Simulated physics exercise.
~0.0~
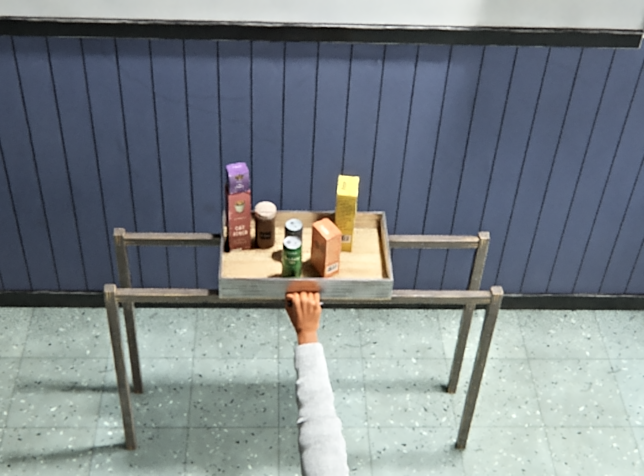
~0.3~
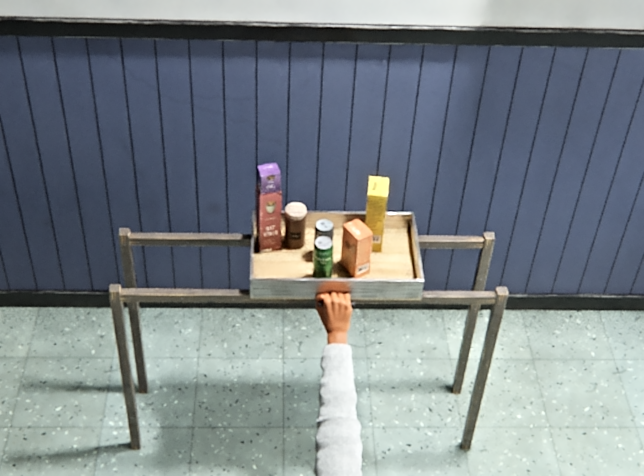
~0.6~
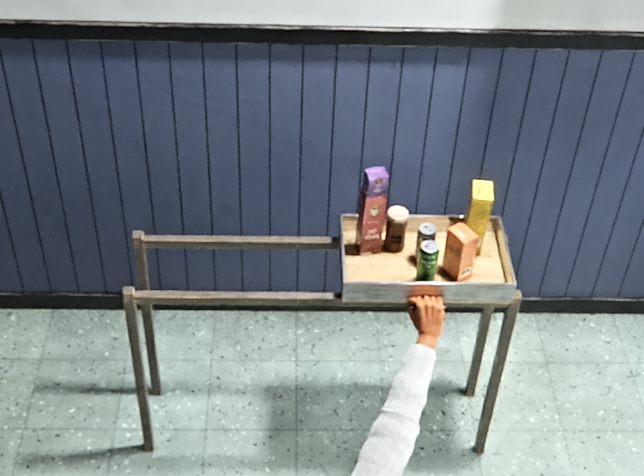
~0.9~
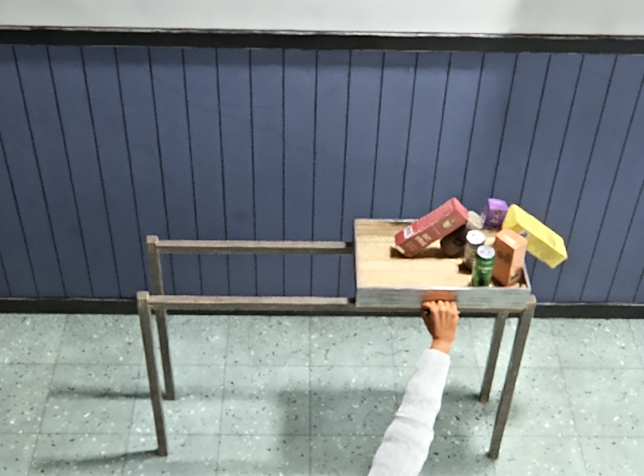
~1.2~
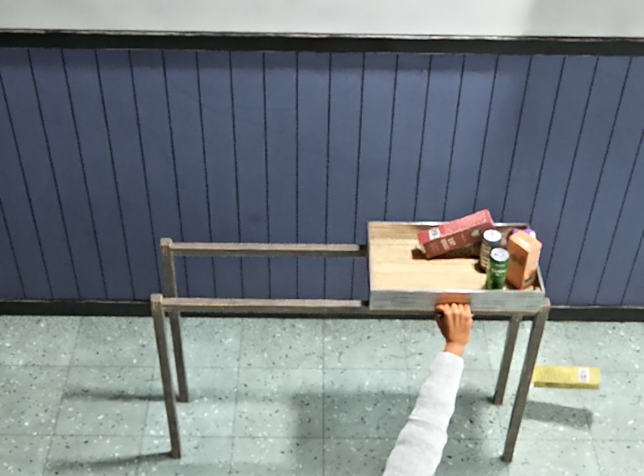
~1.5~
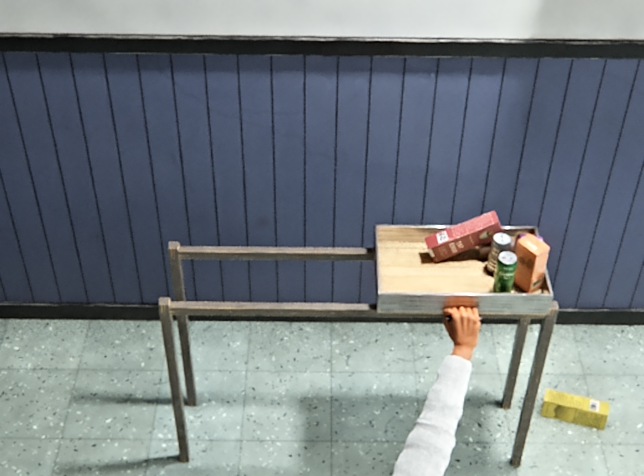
In front of a blue panelled wall on a pale speckled tile floor, seen from the front and slightly above, a shallow wooden tray sits midway along a metal rack. It holds a purple packet standing above a red carton, a brown jar, two cans, one green and one grey, an orange carton and a yellow packet. A hand grips the front edge and slides the tray right to the rack's end. There the tall items tip rightward, and the yellow packet topples over the edge onto the floor. The red carton, purple packet and brown jar end up fallen in the tray, while the cans and orange carton stay upright.
